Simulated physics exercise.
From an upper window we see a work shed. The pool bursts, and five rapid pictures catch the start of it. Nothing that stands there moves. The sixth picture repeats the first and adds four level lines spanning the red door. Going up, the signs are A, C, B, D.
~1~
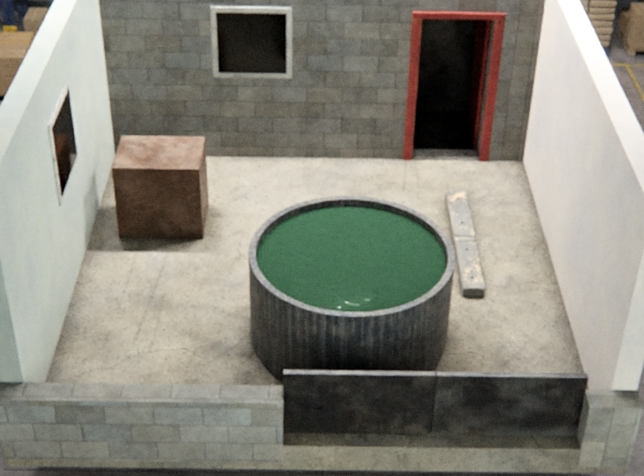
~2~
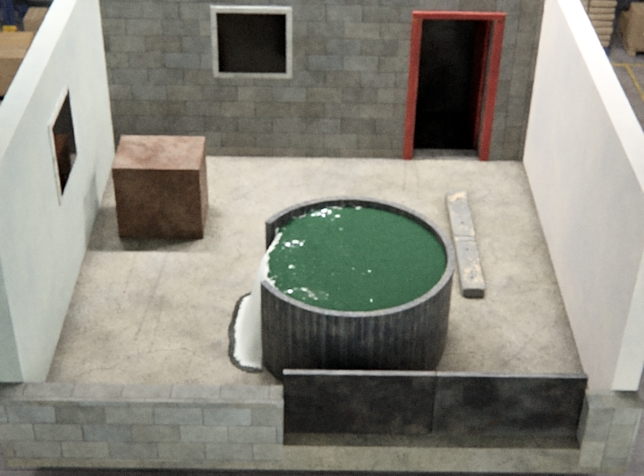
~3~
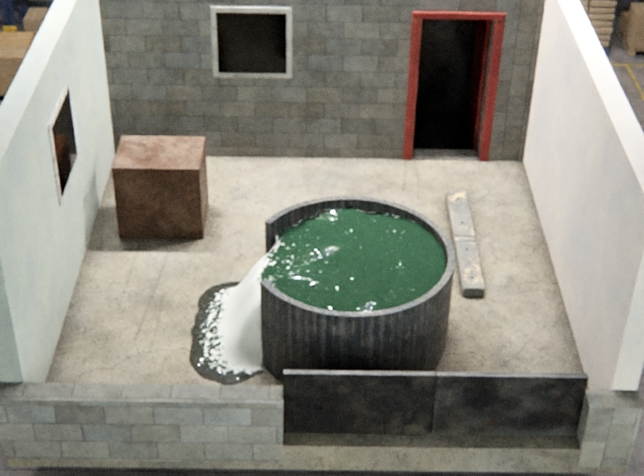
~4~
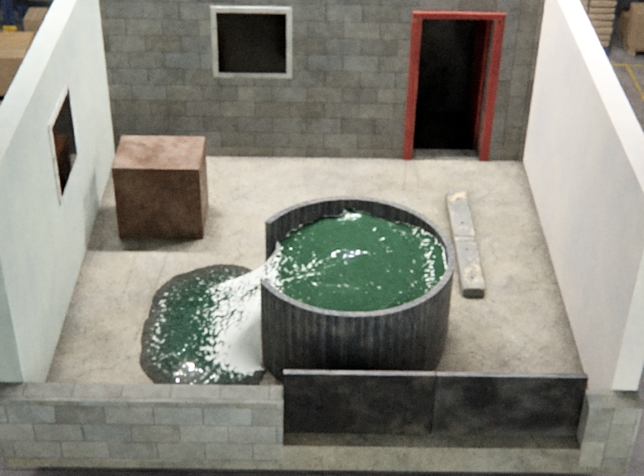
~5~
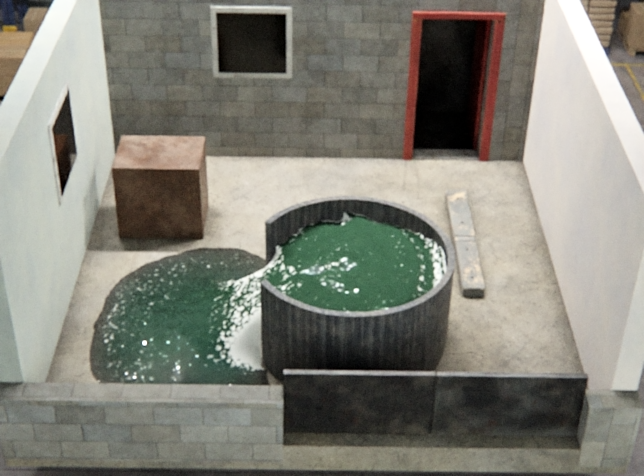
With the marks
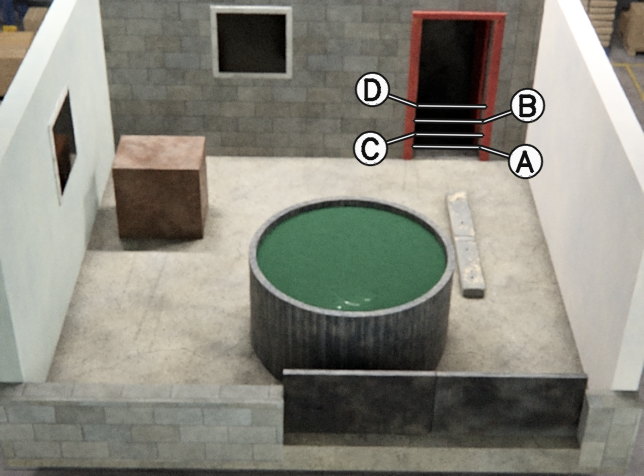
From an upper window we look down into a work shed with grey block walls and a pale concrete floor. A round, dark-sided pool of green water stands near a shut black gate, with a brown box to the left, and a red doorway and pale plank to the right. The pool's left side opens and white, foaming water pours out, spreading leftward across the floor in a widening green sheet.
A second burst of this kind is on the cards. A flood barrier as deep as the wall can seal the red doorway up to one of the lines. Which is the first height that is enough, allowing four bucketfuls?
Line A.
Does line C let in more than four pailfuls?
No.
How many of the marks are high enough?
All four.
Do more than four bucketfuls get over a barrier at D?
No, not at all.
On the marked copy, A at (447, 146); B at (449, 121); C at (448, 134); D at (450, 106); from the bottom up A, C, B, D.
If A is chosen, nothing gets over.
If B is chosen, nothing gets over.
If C is chosen, nothing gets over.
If D is chosen, nothing gets over.
